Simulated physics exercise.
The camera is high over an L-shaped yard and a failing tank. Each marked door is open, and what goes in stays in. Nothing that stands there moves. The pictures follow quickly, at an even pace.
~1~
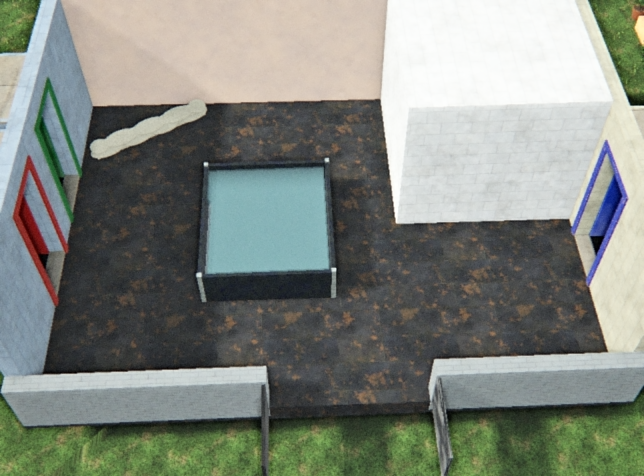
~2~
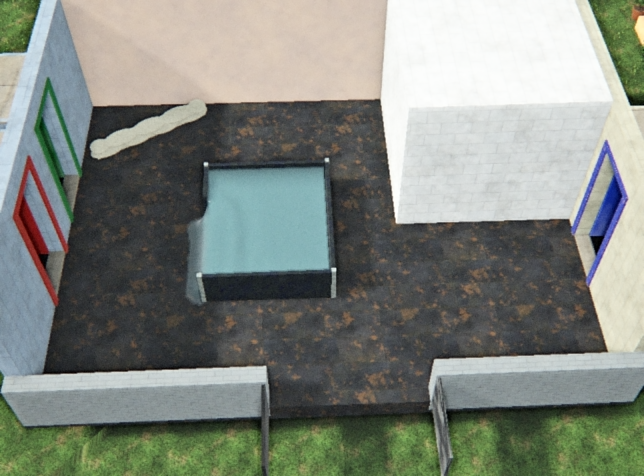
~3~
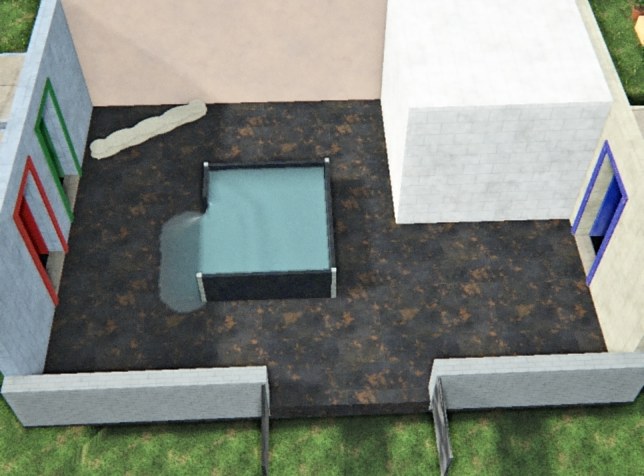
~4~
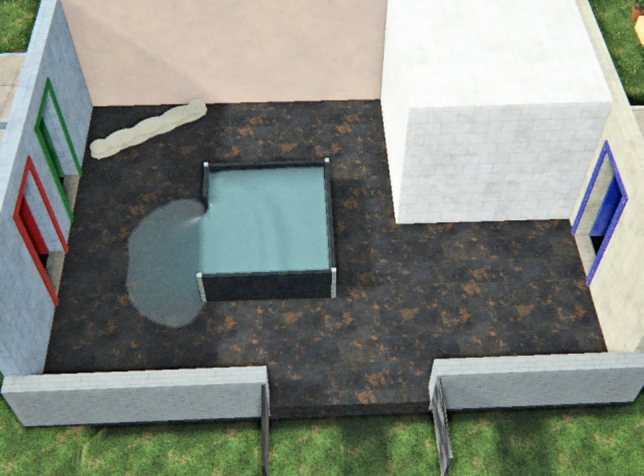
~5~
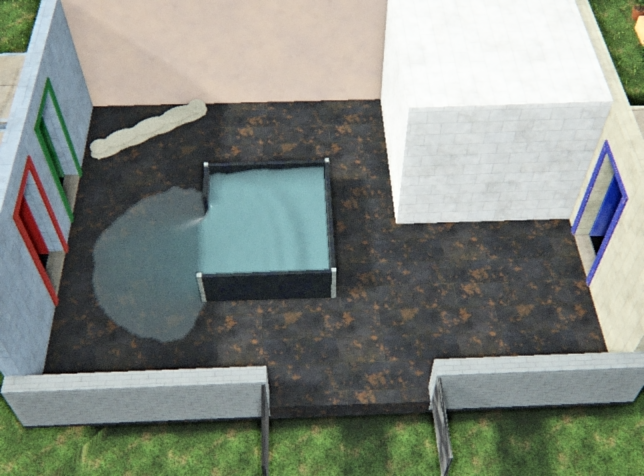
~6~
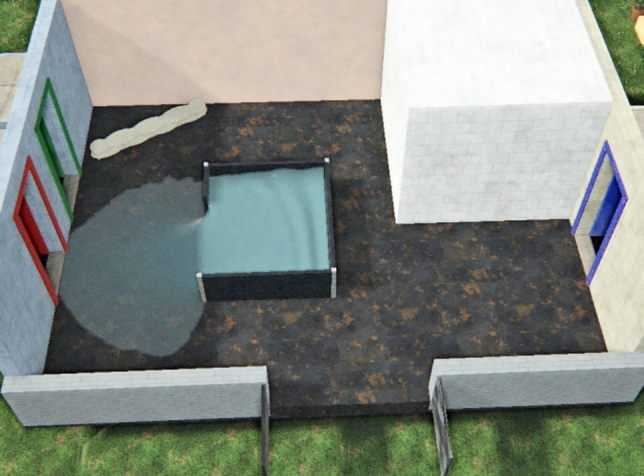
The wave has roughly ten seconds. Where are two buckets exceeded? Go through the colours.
The blue door stays under that; the green door takes more than that; the red door takes more than that.
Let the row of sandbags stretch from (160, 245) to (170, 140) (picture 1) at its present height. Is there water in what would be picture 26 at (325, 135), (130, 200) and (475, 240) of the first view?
One after the other: Dry, under water, no water.
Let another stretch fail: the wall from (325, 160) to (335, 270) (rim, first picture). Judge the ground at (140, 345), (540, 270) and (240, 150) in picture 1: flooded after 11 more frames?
In turn: No water, under water, clear.
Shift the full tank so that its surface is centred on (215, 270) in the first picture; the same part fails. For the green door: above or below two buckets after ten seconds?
Then: Green is under.
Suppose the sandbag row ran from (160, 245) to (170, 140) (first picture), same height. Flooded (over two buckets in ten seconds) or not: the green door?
One by one: Green stays under.
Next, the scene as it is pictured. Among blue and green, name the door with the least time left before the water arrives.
The door marked green.
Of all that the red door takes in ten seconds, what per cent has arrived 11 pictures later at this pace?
About 50 per cent.
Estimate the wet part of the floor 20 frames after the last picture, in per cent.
Roughly 40 per cent.
A moment on, water covers 20 % of the floor; the blue door not reached, the green door under two buckets in, the red door over two buckets in.
Next, water covers 25 % of the floor; the blue door not reached, the green door over two buckets in, the red door far over two buckets in.
Then, water covers 40 % of the floor; the blue door not reached, the green door over two buckets in, the red door far over two buckets in.
Later, water covers 80 % of the floor; the blue door not reached, the green door over two buckets in, the red door far over two buckets in.
In the end, water covers 95 % of the floor; the blue door under two buckets in, the green door over two buckets in, the red door far over two buckets in.
